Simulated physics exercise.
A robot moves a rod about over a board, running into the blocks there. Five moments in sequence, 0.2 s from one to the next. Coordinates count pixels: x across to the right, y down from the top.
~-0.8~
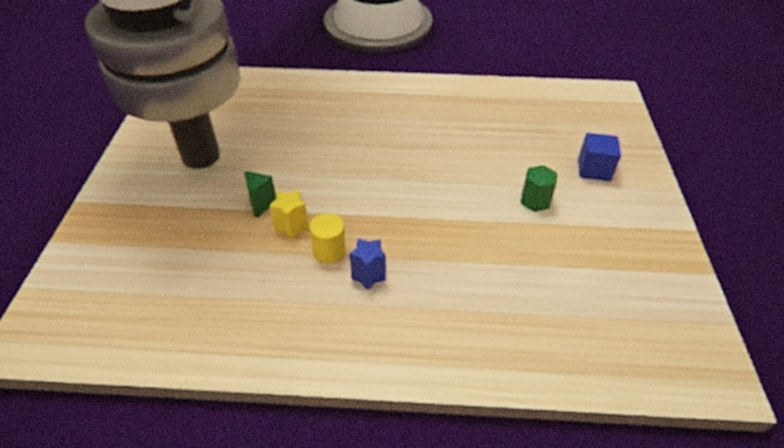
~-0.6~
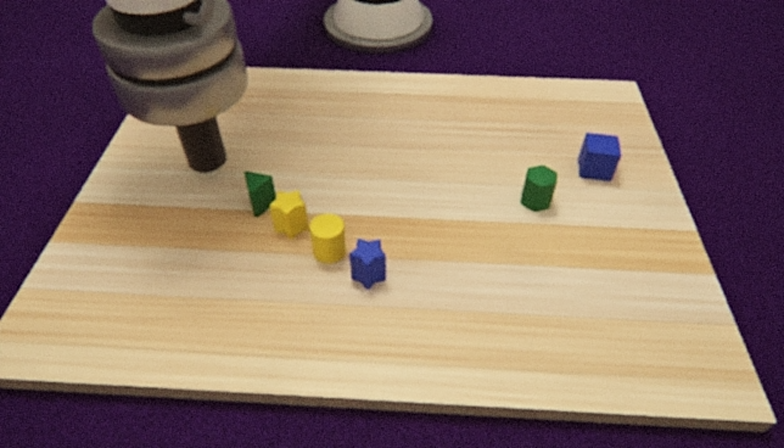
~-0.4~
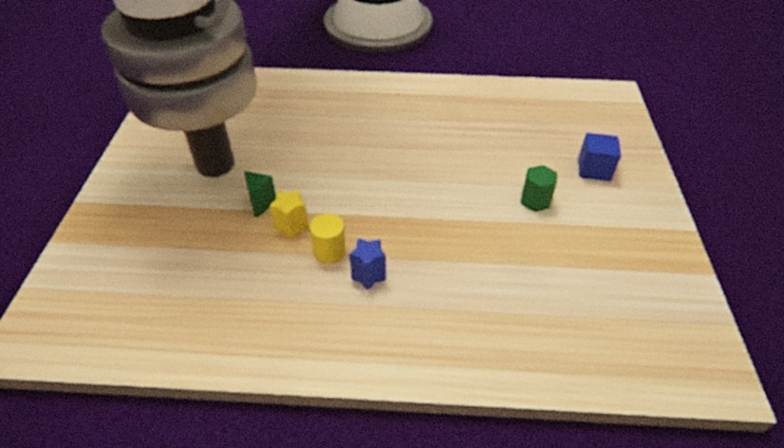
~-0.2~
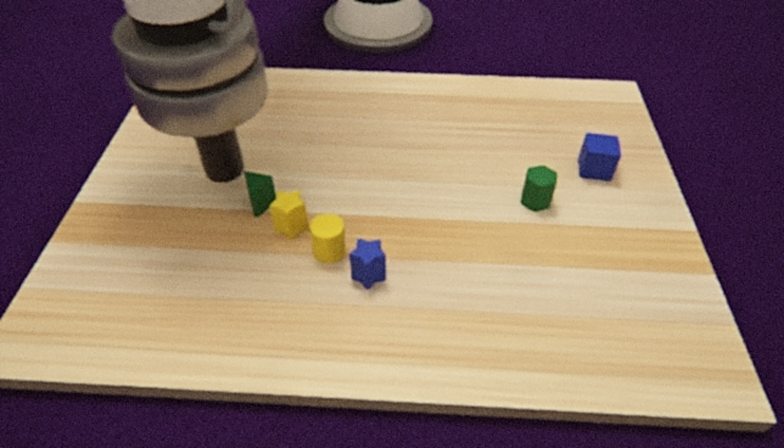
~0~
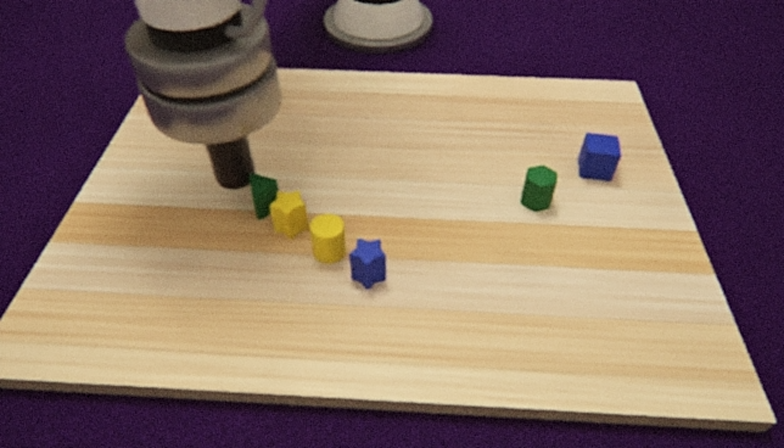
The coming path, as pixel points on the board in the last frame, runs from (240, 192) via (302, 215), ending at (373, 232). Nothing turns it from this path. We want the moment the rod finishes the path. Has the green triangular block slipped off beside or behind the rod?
Yes.
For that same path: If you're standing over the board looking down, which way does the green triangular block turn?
It swings round clockwise.
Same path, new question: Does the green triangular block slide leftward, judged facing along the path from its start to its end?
The answer is no.
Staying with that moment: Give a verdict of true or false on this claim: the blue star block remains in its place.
That statement is accurate.
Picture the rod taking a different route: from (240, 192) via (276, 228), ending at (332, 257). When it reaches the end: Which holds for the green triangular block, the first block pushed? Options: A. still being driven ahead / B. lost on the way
A: Still being driven ahead.
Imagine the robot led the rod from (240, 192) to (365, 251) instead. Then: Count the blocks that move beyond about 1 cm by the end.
Blocks that move over 1 cm: Three or more.
What follows on the original path. One third of the way, rod at (279, 193); green triangular block at (284, 201), turned 75° clockwise; yellow star block at (298, 220), turned 35° anticlockwise.
Two thirds of the way, rod at (323, 208); green triangular block at (289, 212); yellow star block at (299, 232), turned 55° anticlockwise; yellow circular block at (331, 229).
At the end, rod at (373, 218); green triangular block at (289, 212), turned 130° clockwise; yellow star block at (299, 232), turned 55° anticlockwise; yellow circular block at (333, 231); blue star block unmoved.
